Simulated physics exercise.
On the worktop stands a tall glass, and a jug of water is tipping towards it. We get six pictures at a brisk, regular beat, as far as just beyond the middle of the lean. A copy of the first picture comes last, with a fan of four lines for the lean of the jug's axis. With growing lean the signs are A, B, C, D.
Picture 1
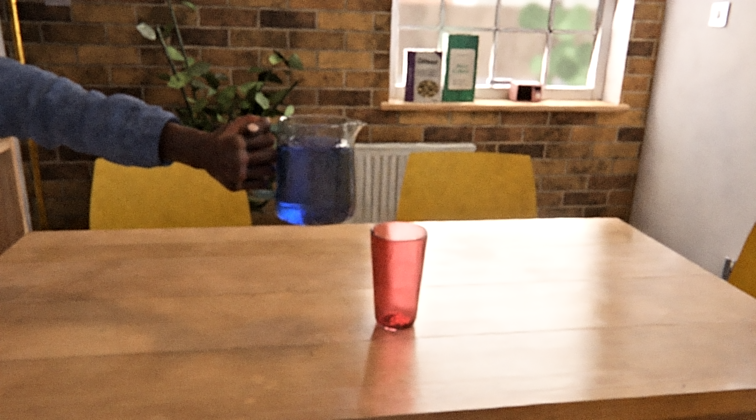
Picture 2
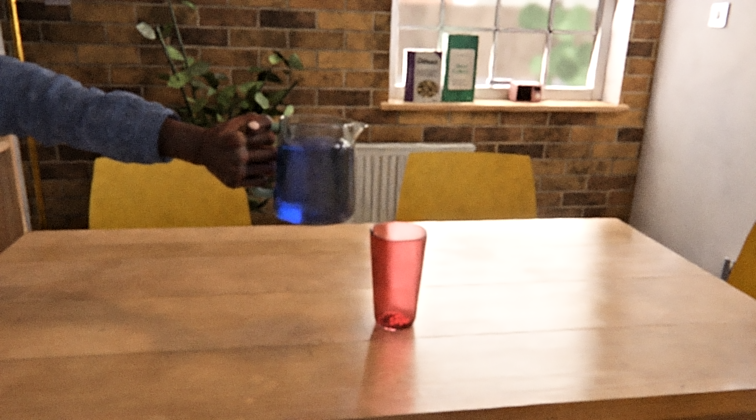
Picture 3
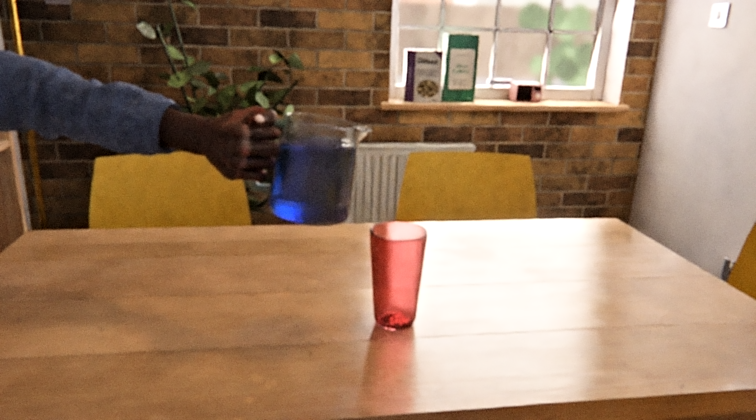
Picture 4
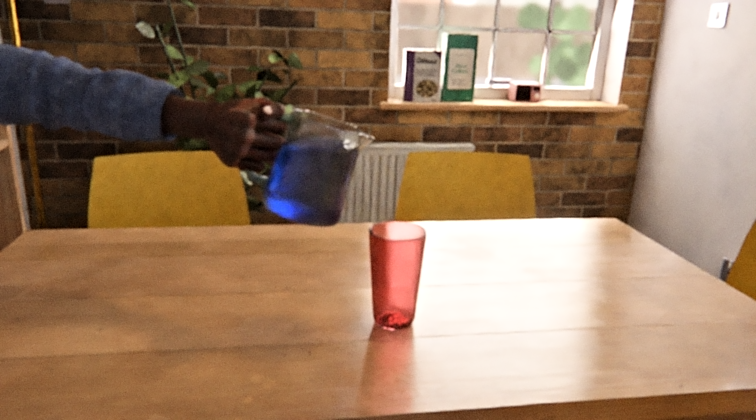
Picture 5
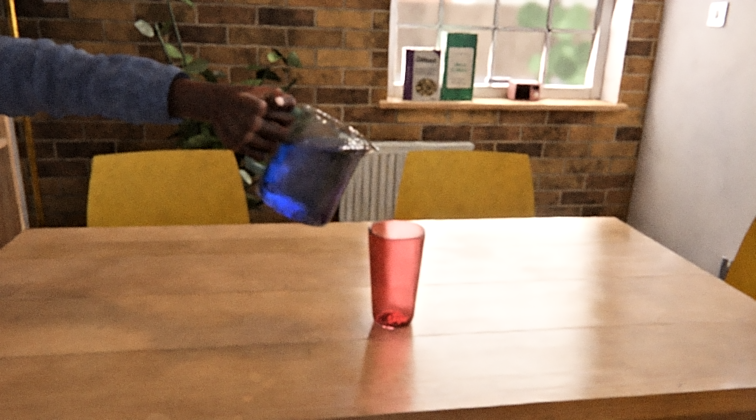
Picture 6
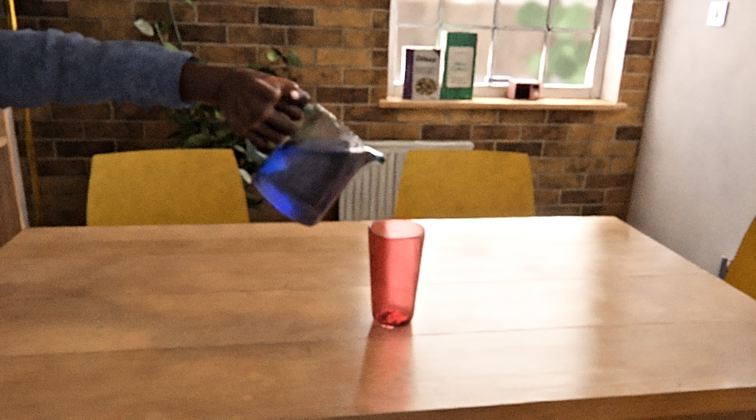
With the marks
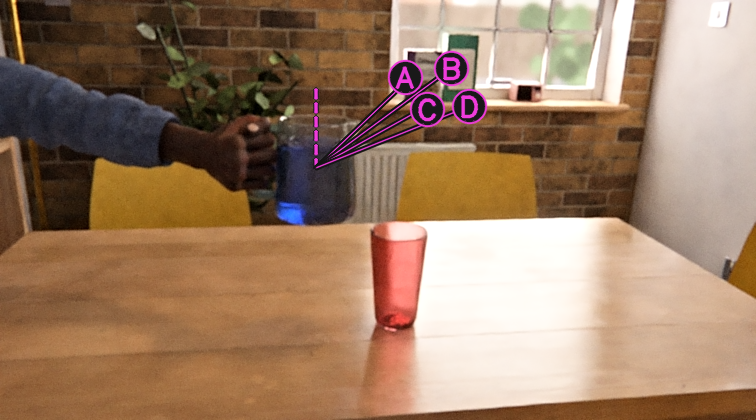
At a wooden table, a hand tilts a jug of blue liquid beside a red glass.
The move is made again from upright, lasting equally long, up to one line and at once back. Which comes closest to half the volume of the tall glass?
Use line C.
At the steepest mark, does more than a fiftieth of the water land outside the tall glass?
No, it does not.
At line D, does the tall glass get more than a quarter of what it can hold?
Yes, it does.
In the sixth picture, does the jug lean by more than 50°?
No, it does not.
On the marked copy, A at (395, 92); B at (437, 78); C at (410, 115); D at (453, 112).
If A is chosen, the tall glass ends with about 20 % of what it can hold.
If B is chosen, the tall glass ends with about 33 % of what it can hold.
If C is chosen, the tall glass ends with about 52 % of what it can hold.
If D is chosen, the tall glass ends with about 72 % of what it can hold.
